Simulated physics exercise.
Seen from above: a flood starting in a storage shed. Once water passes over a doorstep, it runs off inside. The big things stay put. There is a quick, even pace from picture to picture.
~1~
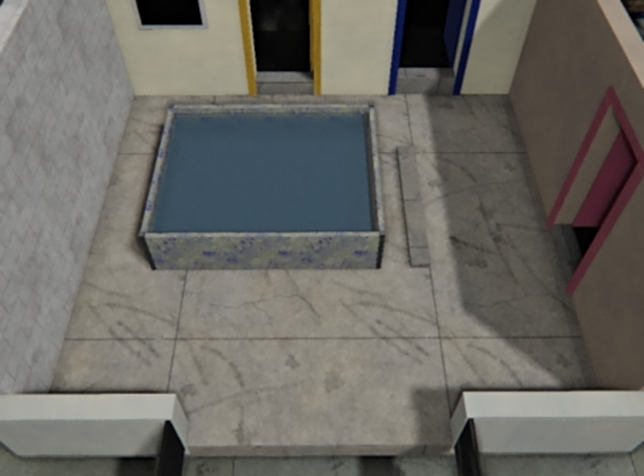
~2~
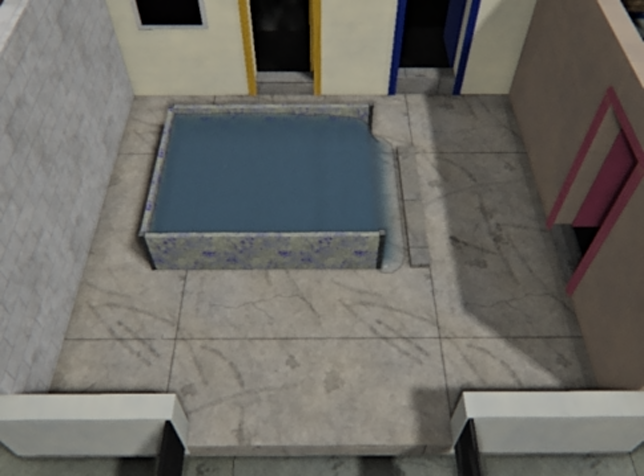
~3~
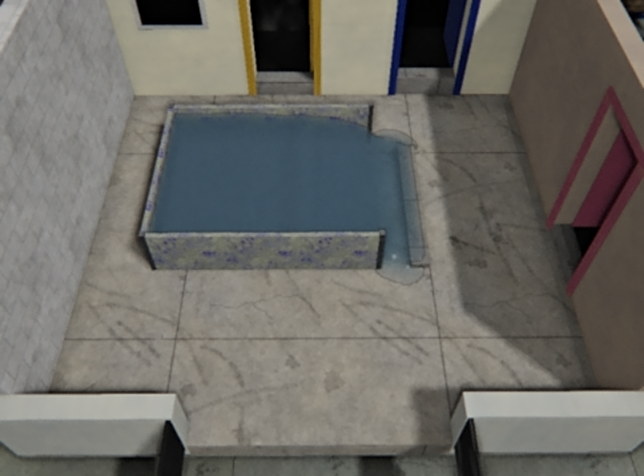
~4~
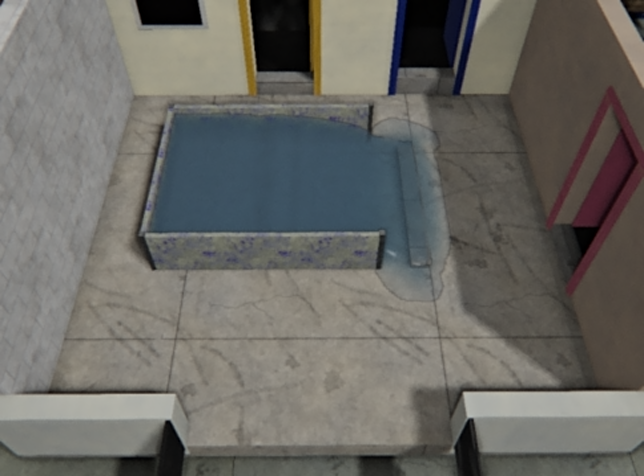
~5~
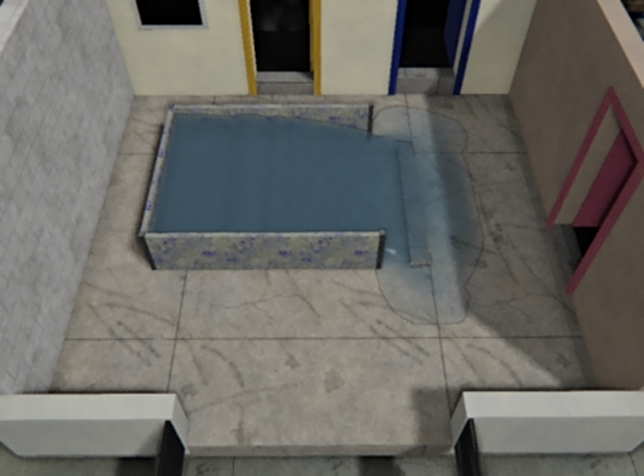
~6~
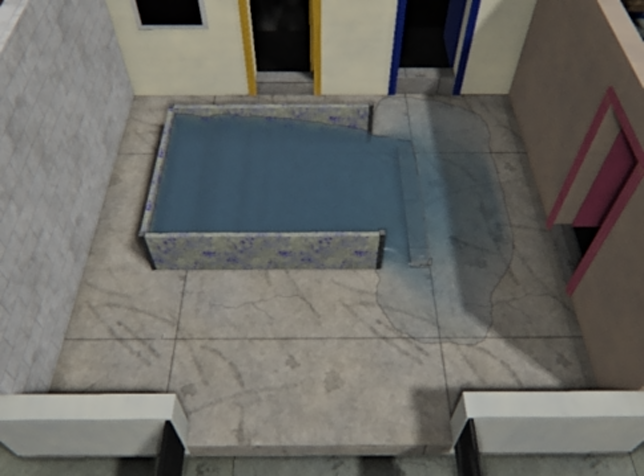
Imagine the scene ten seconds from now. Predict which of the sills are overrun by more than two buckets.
The yellow door is not overrun, the pink door is overrun, the blue door is not overrun.
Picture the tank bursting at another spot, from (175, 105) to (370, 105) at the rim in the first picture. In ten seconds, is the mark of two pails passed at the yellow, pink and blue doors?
Result - yellow overshoots, pink undershoots, blue undershoots.
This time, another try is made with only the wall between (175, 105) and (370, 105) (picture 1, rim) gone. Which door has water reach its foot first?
My answer is the yellow door.
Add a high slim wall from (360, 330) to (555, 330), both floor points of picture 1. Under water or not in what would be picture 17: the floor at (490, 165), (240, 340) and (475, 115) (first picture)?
The first spot is swamped, the second untouched, the third swamped.
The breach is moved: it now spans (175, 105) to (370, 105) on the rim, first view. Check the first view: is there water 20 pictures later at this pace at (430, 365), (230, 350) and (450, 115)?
Untouched, untouched, soaked.
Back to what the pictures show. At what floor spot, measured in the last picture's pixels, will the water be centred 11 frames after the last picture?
I'd put it at around (368, 197).
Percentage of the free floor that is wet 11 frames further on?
It comes to roughly 45 in a hundred.
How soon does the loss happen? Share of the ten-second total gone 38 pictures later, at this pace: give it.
Near 55 in a hundred.
A moment on, water covers 40 % of the floor; the yellow door not reached, the pink door under two buckets in, the blue door wet at the sill, nothing in.
Next, water covers 45 % of the floor; the yellow door not reached, the pink door over two buckets in, the blue door wet at the sill, nothing in.
Then, water covers 55 % of the floor; the yellow door wet at the sill, nothing in, the pink door far over two buckets in, the blue door wet at the sill, nothing in.
Later, water covers 95 % of the floor; the yellow door wet at the sill, nothing in, the pink door far over two buckets in, the blue door wet at the sill, nothing in.
In the end, water covers 95 % of the floor; the yellow door wet at the sill, nothing in, the pink door far over two buckets in, the blue door wet at the sill, nothing in.
